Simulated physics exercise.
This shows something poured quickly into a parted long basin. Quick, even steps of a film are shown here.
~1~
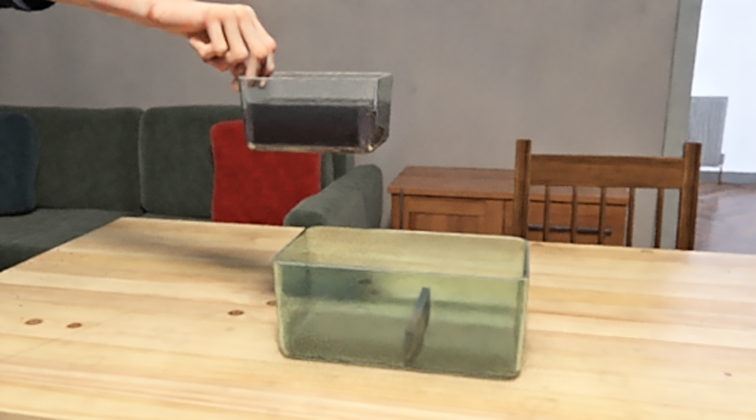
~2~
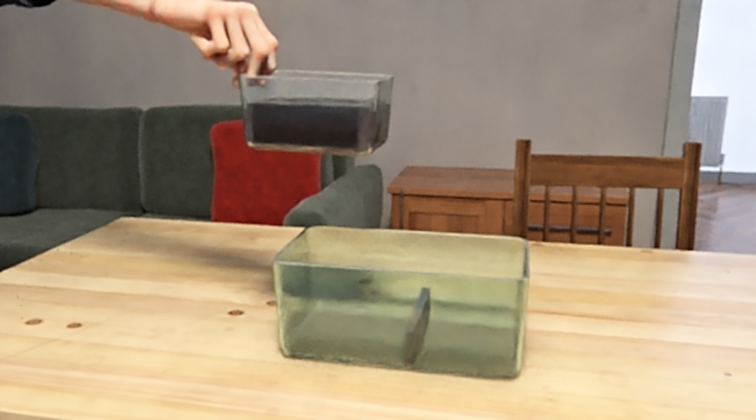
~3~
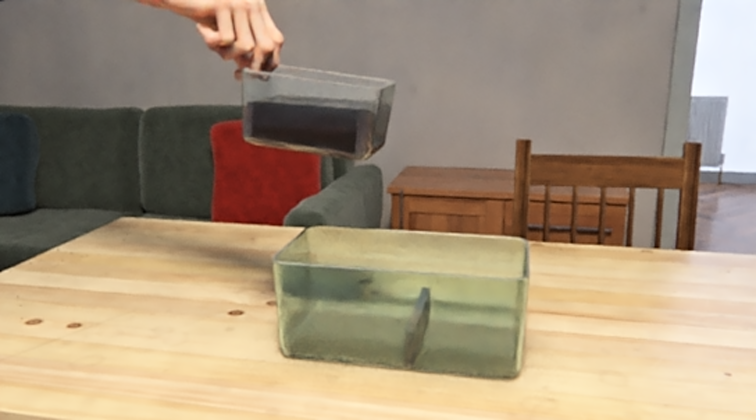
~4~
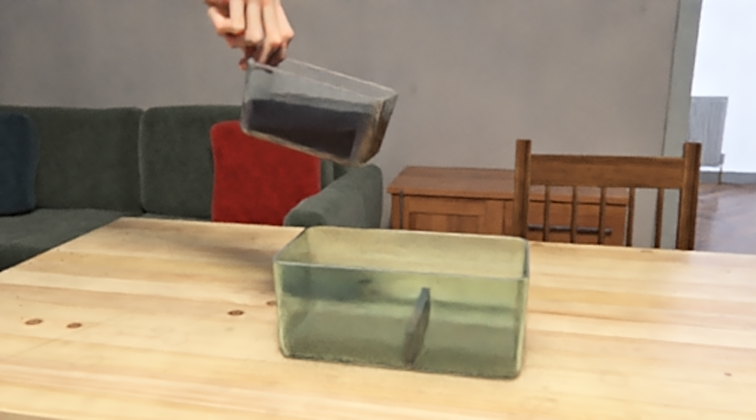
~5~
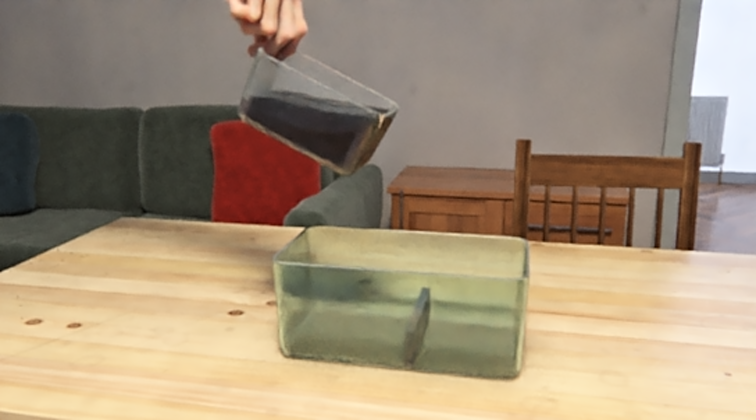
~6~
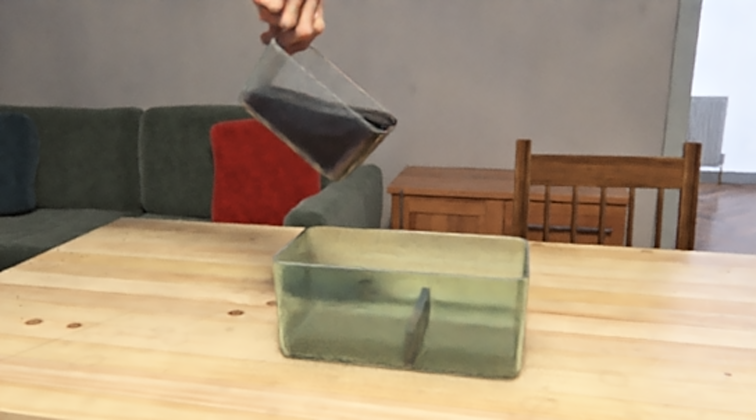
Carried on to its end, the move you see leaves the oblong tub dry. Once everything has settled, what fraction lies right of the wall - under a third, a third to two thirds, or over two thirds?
Most likely the amount right of the wall will lie in the middle range, one third to two thirds.
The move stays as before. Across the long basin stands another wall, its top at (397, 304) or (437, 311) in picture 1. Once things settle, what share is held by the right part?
Try 1: Some 65 %; try 2: 20 %.
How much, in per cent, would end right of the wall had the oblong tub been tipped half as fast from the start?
I'd put it at some 60 percent.
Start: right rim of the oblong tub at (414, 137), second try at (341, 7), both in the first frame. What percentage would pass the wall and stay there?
About 55 per cent, then about 15 per cent.
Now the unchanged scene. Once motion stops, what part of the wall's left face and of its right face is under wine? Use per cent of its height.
It settles around 40 on the left side and around 50 on the right side.
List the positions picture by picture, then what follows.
In the first frame, it leans 0°; its right rim is at (385, 78); the wine meets the walls at (260, 101) and (383, 104); the long basin's rim runs from (291, 244) to (528, 259); the wall's top is at (419, 309).
In the second frame, it leans 2°; its right rim is at (386, 80); the wine meets the walls at (260, 101) and (383, 104).
In the third frame, it leans 7°; its right rim is at (388, 87); the wine meets the walls at (261, 99) and (384, 107).
In the fourth frame, it leans 16°; its right rim is at (391, 98); the wine meets the walls at (260, 97) and (386, 110).
In the fifth frame, it leans 26°; its right rim is at (392, 113); the wine meets the walls at (259, 94) and (389, 114).
In the sixth frame, it leans 39°; its right rim is at (390, 130); the wine meets the walls at (258, 88) and (386, 119); 1 per cent is over the edge.
A moment on, the tilt is 102° and 19 per cent is still to pour, 3 is left of the wall and 22 right of it.
Next, the tilt is 105° and 4 per cent is still to pour, 33 is left of the wall and 52 right of it.
Then the tilt is 105° and 0 per cent is still to pour, 43 is left of the wall and 37 right of it.
Later the tilt is 105° and 0 per cent is still to pour, 49 is left of the wall and 46 right of it.
In the end 50 per cent lies left of the wall, 46 right of it and 4 outside.
